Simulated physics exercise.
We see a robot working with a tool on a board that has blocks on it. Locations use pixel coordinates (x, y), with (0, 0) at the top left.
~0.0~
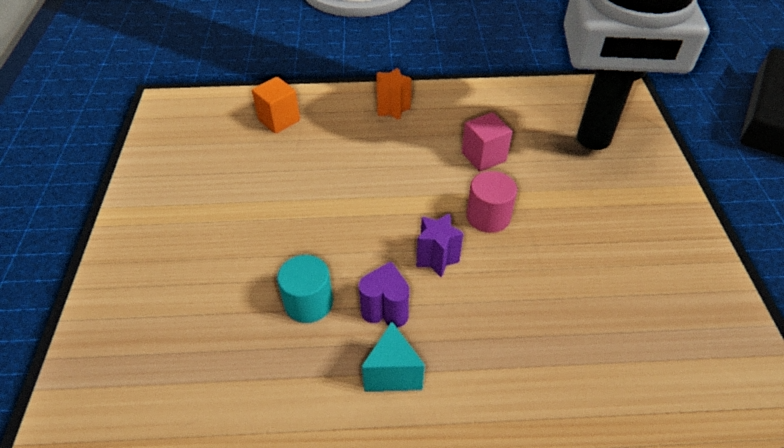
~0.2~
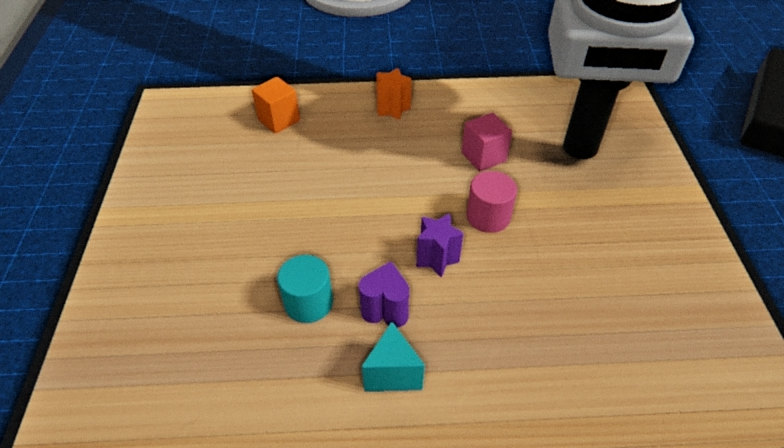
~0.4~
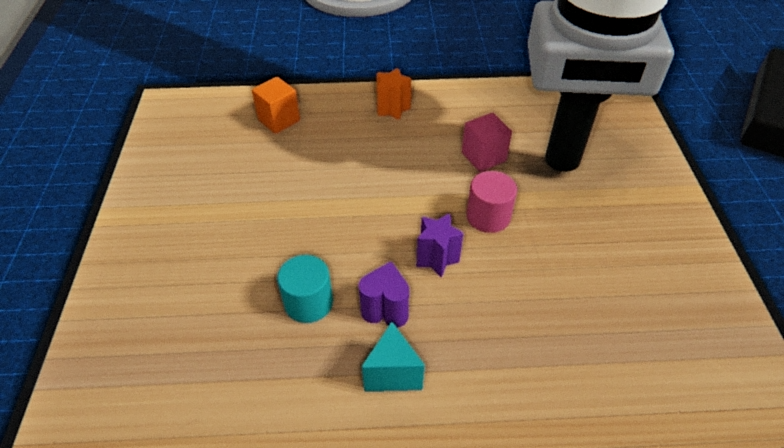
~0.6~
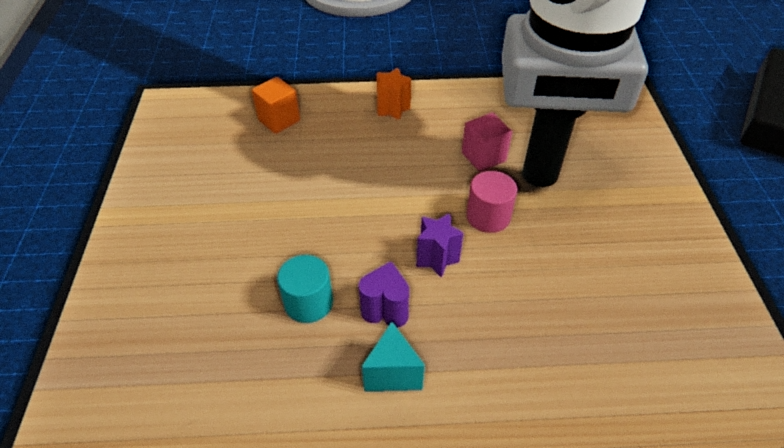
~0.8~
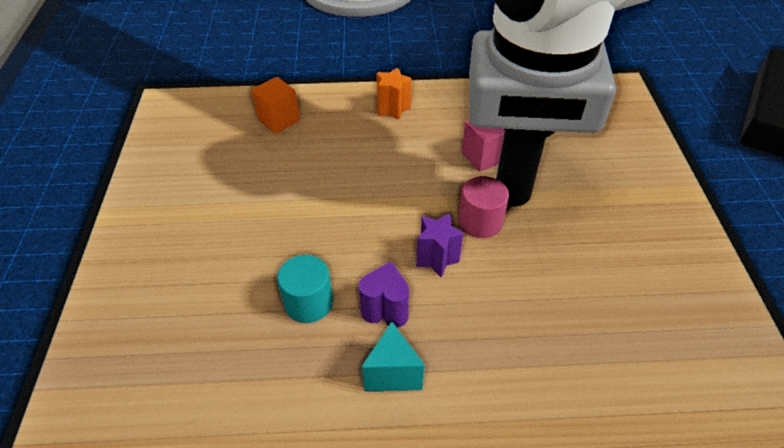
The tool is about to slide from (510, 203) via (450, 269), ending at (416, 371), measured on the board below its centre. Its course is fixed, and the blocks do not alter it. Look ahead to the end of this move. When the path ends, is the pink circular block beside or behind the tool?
The answer is yes.
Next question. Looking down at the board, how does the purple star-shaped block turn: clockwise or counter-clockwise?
From above, it looks like the purple star-shaped block goes counterclockwise.
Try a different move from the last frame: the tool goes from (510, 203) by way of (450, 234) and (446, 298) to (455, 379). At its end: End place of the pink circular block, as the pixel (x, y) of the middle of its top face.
I'd place it at (399, 241), taking the centre of its top.
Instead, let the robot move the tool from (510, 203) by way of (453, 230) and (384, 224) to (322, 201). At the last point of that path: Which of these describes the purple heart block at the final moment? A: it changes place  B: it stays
Correct choice: A.
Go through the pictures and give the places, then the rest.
The first picture shows tool's lower end (594, 139); purple heart block (385, 283); turquoise triangular block (393, 350); purple star-shaped block (439, 229); pink circular block (494, 186).
The second picture shows tool (580, 148); blocks still.
The third picture shows tool (562, 160); blocks still.
The fourth picture shows tool (540, 175); blocks still.
The fifth picture shows tool (512, 193); purple heart block (385, 283); turquoise triangular block (393, 350); purple star-shaped block (439, 229); pink circular block (486, 191).
The first path, step by step. One third of the way, tool (467, 234); purple star-shaped block (408, 251), turned 35° anticlockwise; pink circular block (426, 222).
Two thirds of the way, tool (439, 292); purple heart block (376, 290); purple star-shaped block (398, 258), turned 40° anticlockwise; pink circular block (411, 225).
At the end, tool (417, 363); purple heart block (375, 290); turquoise triangular block (381, 366); purple star-shaped block (398, 258), turned 40° anticlockwise; pink circular block (411, 225).
